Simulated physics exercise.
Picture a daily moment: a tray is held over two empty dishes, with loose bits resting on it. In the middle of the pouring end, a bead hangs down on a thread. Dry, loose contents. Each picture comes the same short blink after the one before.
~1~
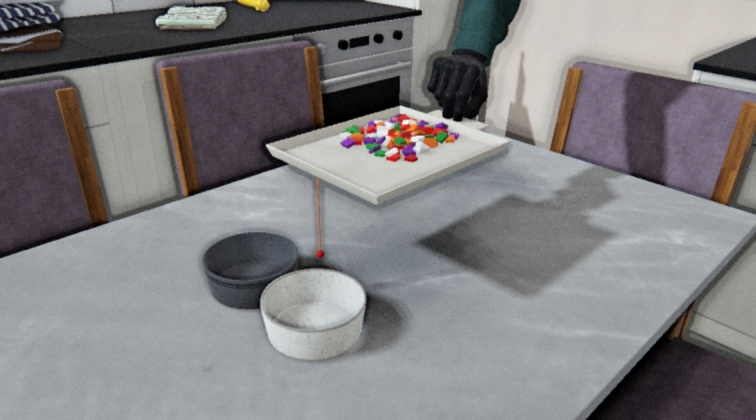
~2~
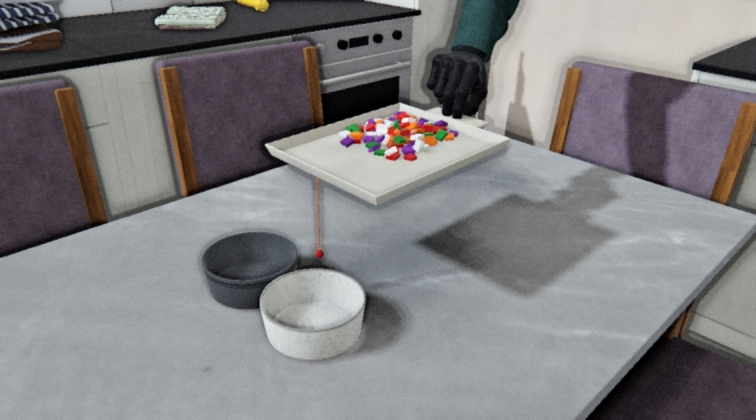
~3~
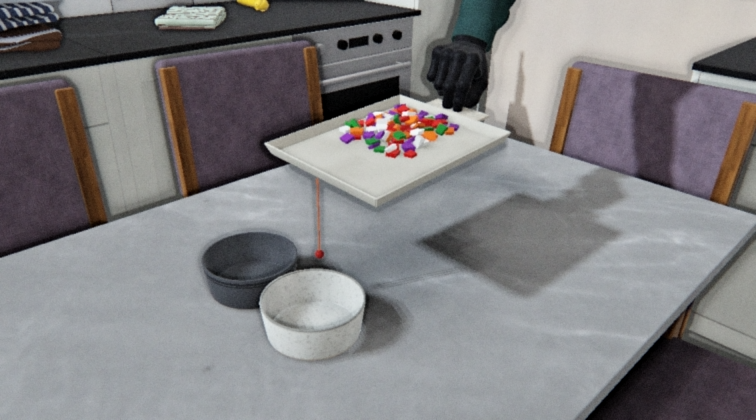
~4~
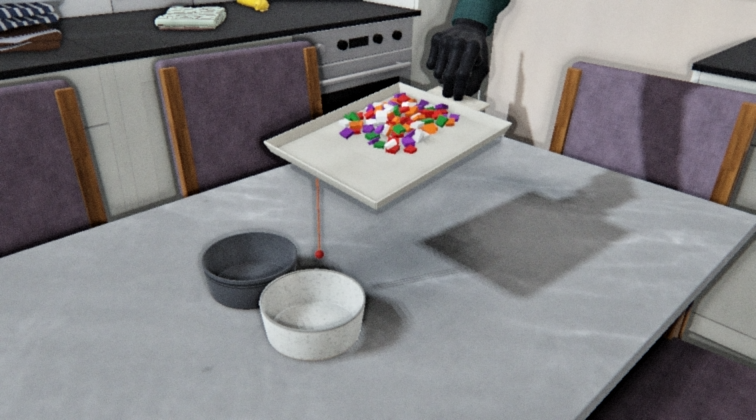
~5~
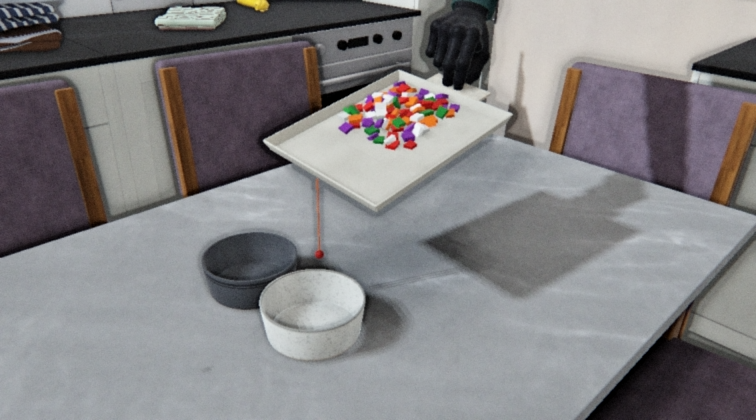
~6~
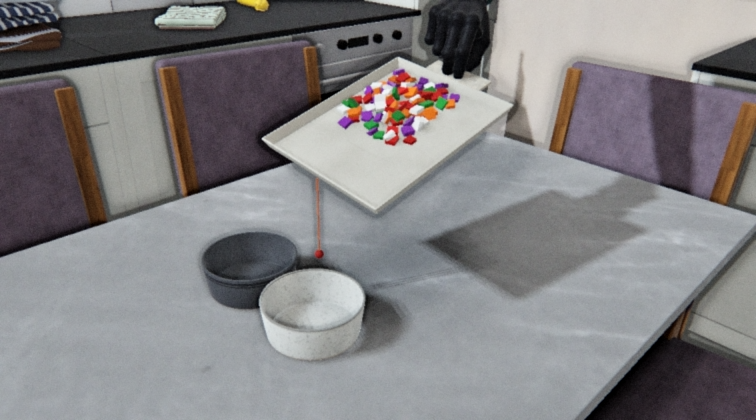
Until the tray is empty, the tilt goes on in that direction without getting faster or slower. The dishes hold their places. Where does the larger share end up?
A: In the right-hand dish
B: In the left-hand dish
In the right-hand dish (A).
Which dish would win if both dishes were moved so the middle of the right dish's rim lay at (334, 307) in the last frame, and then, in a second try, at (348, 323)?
The dish to the right, then the dish to the right.
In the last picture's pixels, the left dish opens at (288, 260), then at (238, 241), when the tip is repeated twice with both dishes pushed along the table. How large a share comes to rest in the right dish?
Roughly 90 per cent, and 20 per cent.
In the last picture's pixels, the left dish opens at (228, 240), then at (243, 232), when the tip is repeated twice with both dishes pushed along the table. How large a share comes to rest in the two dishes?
In turn about 10 and about 10 percent.
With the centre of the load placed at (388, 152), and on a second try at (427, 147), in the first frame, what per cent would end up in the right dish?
Shares: 60 % for the first, 50 % for the second.
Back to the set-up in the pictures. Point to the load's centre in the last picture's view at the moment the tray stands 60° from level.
Check around (356, 196) in the last picture.
Soon, tray tipped steeply; most on the tray; about a quarter in the air.
A while on, tray tipped right over; a small part on the tray; about half in the right dish; about half outside both; a small part in the air.
Towards the end, tray tipped past a quarter turn; about half in the right dish; about half outside both.
Finally, tray tipped past a quarter turn; about half in the right dish; none in the left dish; about half outside both.
